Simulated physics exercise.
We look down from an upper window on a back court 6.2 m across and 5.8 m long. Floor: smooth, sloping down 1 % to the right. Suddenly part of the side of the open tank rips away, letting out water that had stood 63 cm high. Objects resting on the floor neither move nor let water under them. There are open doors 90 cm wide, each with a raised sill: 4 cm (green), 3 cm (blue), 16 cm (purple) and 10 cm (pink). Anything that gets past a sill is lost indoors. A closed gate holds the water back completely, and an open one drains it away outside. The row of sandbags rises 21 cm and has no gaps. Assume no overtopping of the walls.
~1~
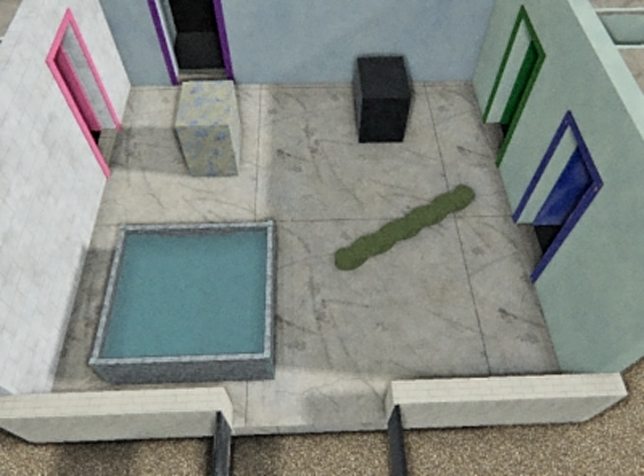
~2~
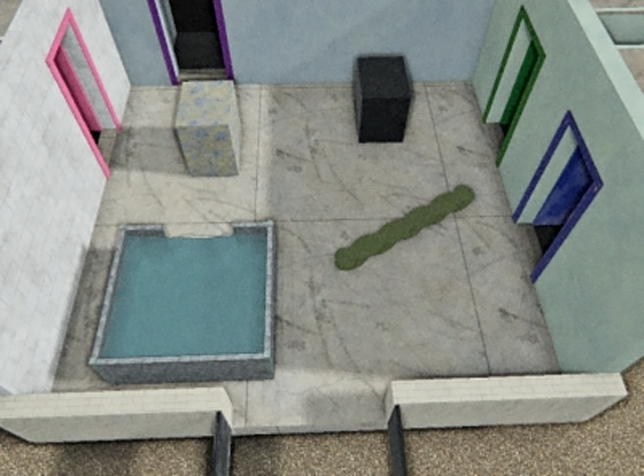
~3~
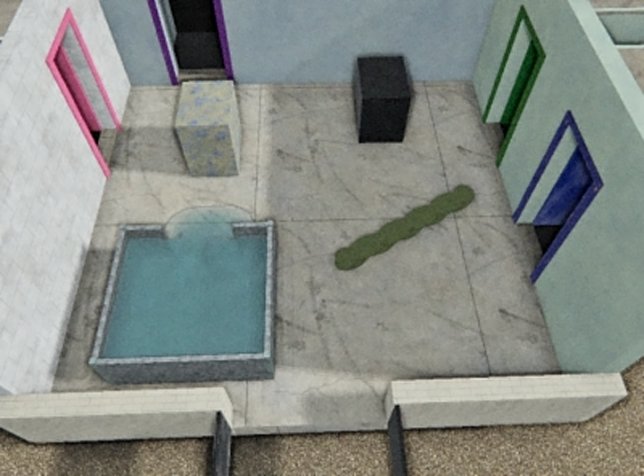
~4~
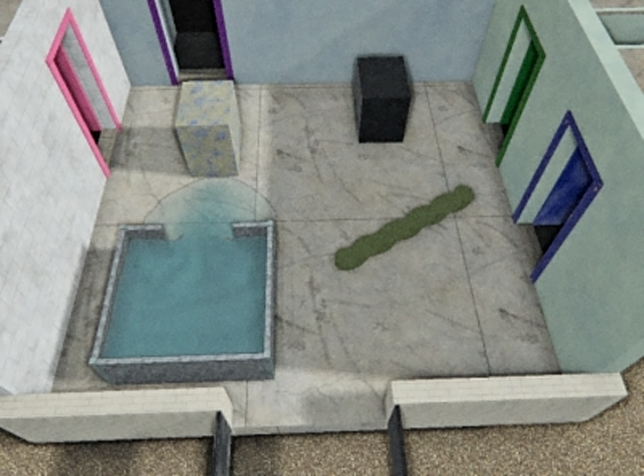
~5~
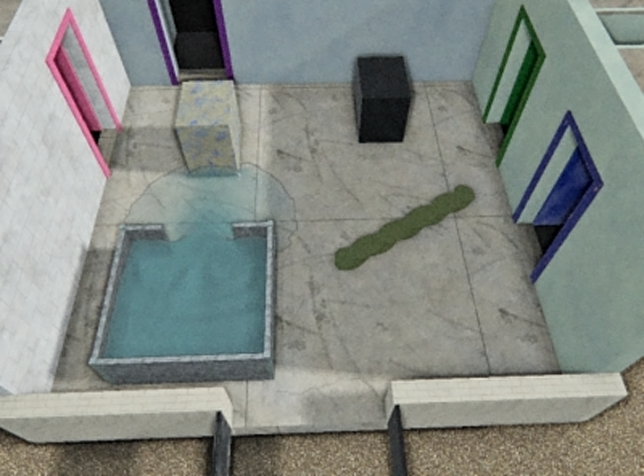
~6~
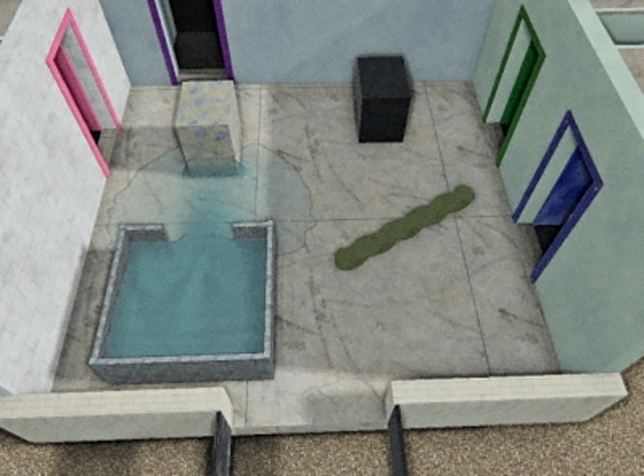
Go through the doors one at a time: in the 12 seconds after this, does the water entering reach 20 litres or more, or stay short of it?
Going through them: The green door reaches it; the blue door stays short; the purple door stays short; the pink door reaches it.
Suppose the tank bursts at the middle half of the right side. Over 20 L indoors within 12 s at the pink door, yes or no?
Pink: Falls short.
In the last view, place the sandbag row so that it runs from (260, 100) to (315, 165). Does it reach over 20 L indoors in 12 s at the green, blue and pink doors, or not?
Against the limit, the green door goes beyond it, the blue door goes beyond it and the pink door goes beyond it.
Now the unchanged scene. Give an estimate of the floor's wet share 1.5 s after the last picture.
Some 35 per cent of the floor is wet.
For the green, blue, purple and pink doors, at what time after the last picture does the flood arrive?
The front reaches green at 1.8 s, blue at 3.0 s, purple at 1.3 s, pink at 0.4 s.
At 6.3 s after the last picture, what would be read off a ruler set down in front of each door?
In cm: Green 12, blue 3, purple 7, pink 8.
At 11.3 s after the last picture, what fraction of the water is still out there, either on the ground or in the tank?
Share still there: About 84 %.
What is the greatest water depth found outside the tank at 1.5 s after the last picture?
30 cm or so.
Then, 0.7 s after the last picture water covers 25 % of the floor and is deepest (38 cm) near (210, 186); green door not reached, blue door not reached, purple door not reached, pink door 18 cm at the sill, 0 L in.
Then, 1.5 s after the last picture water covers 35 % of the floor and is deepest (30 cm) near (210, 186); green door not reached, blue door not reached, purple door 5 cm at the sill, 0 L in, pink door 20 cm at the sill, 39 L in.
Then, 2.8 s after the last picture water covers 55 % of the floor and is deepest (24 cm) near (210, 186); green door 7 cm at the sill, 22 L in, blue door not reached, purple door 9 cm at the sill, 0 L in, pink door 14 cm at the sill, 78 L in.
Then, 6.3 s after the last picture water covers 75 % of the floor and is deepest (16 cm) near (493, 171); green door 12 cm at the sill, 105 L in, blue door 3 cm at the sill, 0 L in, purple door 7 cm at the sill, 0 L in, pink door 8 cm at the sill, 93 L in.
Then, 11.3 s after the last picture water covers 95 % of the floor and is deepest (12 cm) near (468, 90); green door 11 cm at the sill, 230 L in, blue door 2 cm at the sill, 1 L in, purple door 5 cm at the sill, 0 L in, pink door 5 cm at the sill, 93 L in.
